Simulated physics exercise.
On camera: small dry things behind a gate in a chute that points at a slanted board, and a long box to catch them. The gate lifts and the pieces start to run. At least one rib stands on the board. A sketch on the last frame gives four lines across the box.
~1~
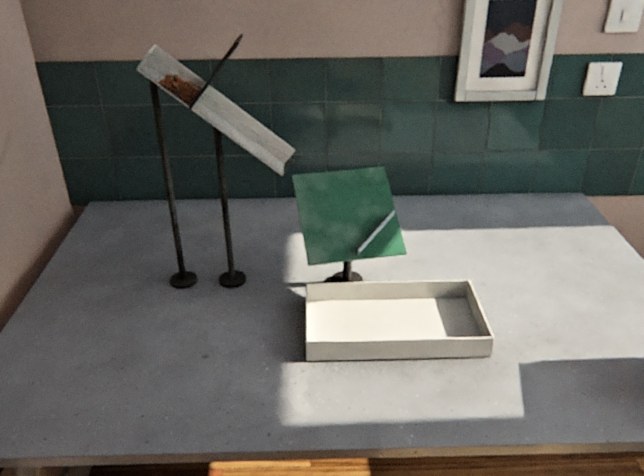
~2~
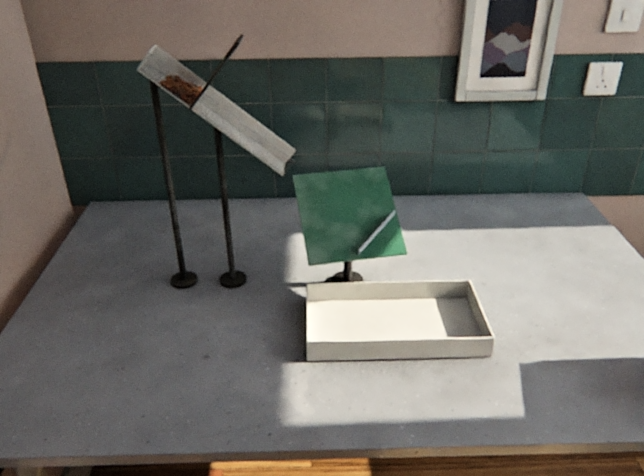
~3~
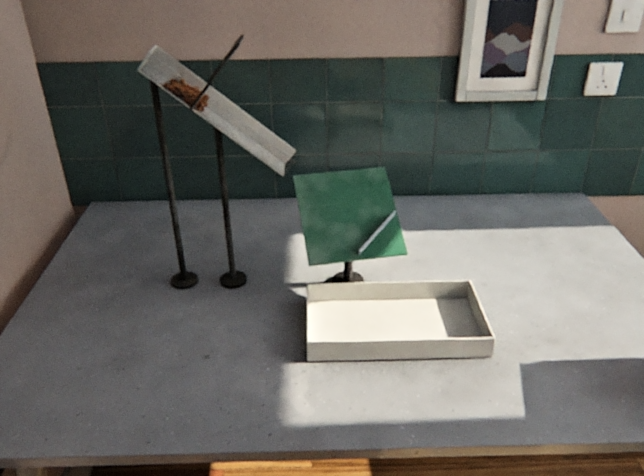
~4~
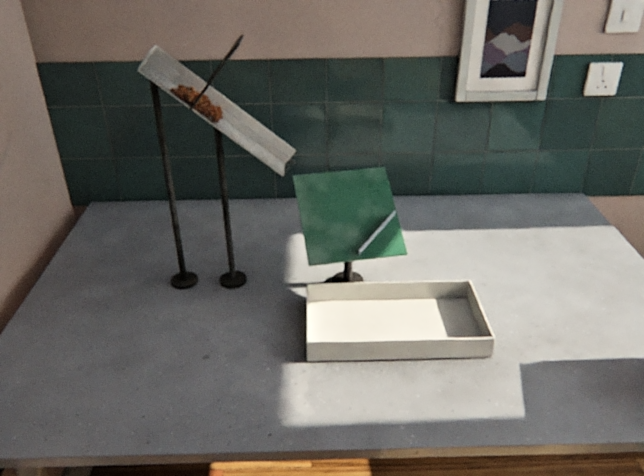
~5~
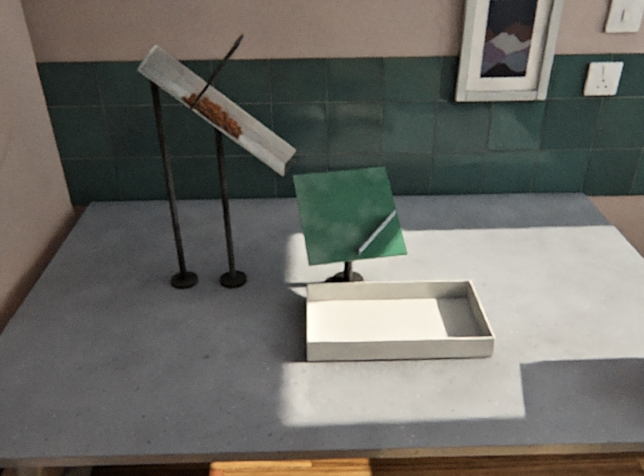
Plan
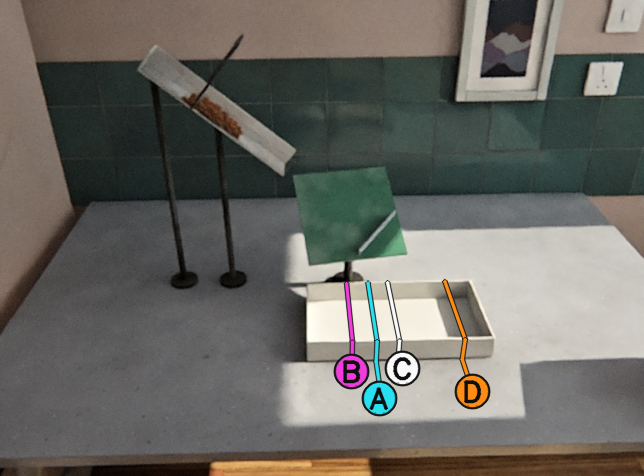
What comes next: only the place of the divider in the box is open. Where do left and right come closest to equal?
B.
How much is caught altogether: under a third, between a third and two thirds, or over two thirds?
About that: Over two thirds.
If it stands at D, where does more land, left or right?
More lands on the left.
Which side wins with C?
The left side.
On the marked copy, line A crosses the front rim at (377, 340); line B crosses the front rim at (352, 341); line C crosses the front rim at (399, 340); line D crosses the front rim at (464, 338).
For line A, of what is caught, the bulk on the left of the divider, a small share on the right.
For line B, of what is caught, close to two thirds on the left of the divider, close to a third on the right.
For line C, of what is caught, all but a few on the left of the divider, a small share on the right.
For line D, of what is caught, all but a few on the left of the divider, only a few on the right.
